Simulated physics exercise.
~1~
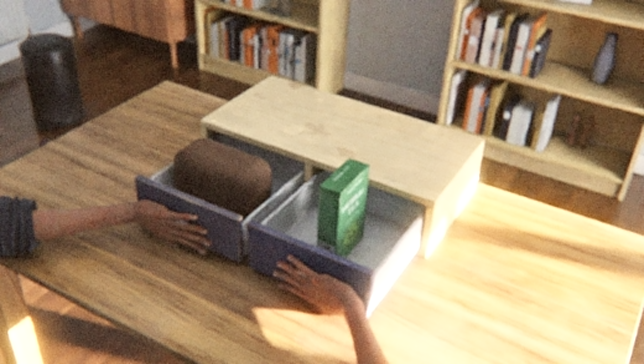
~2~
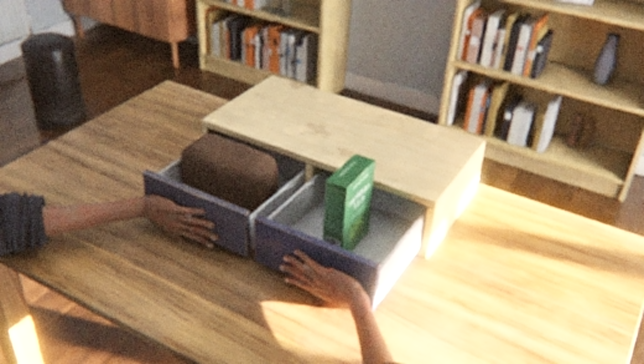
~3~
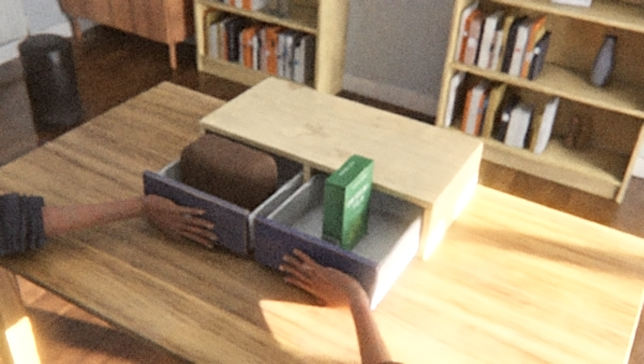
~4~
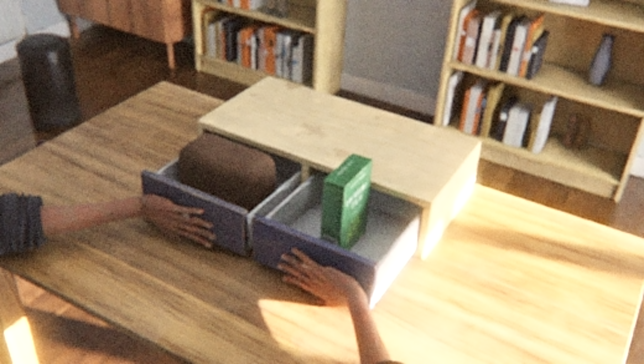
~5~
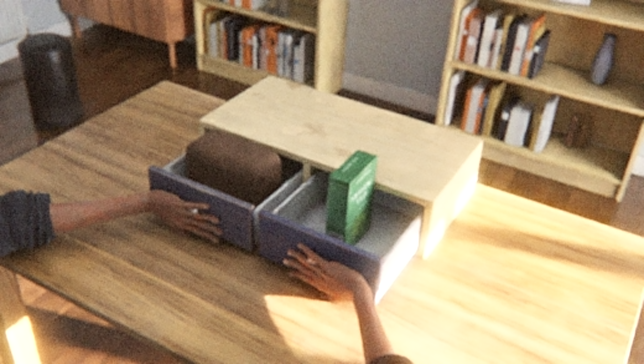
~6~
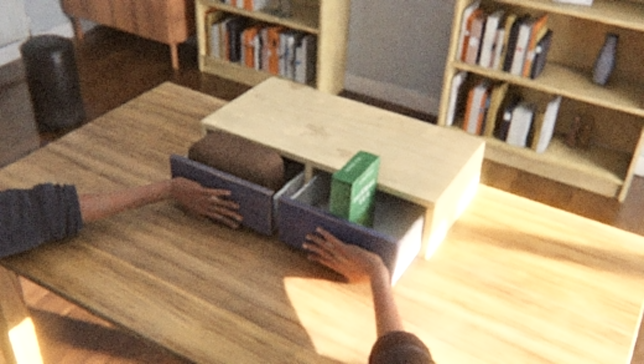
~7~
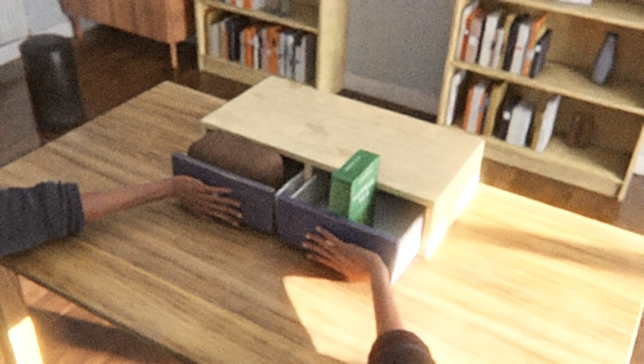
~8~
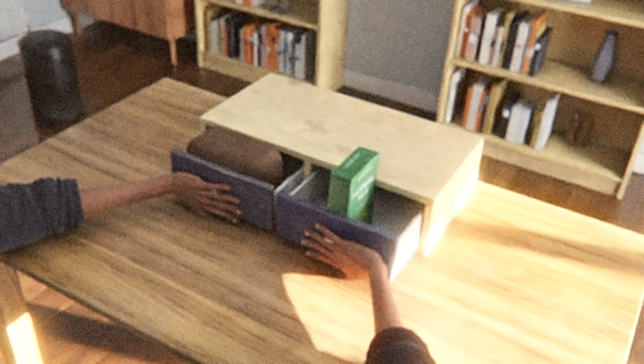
At first, two dark-fronted drawers stand pulled out of a small pale wooden chest on a table, the left one holding a brown loaf and the right one an upright green packet. A hand rests against the front of each drawer. The hands nudge both drawers a little way in, then pause. They push again, and the drawers slide farther toward the chest, carrying the loaf partly beneath its top while the packet stays standing close to the edge. Then the movement all but stops, and both drawers remain partly open with the hands still on them.
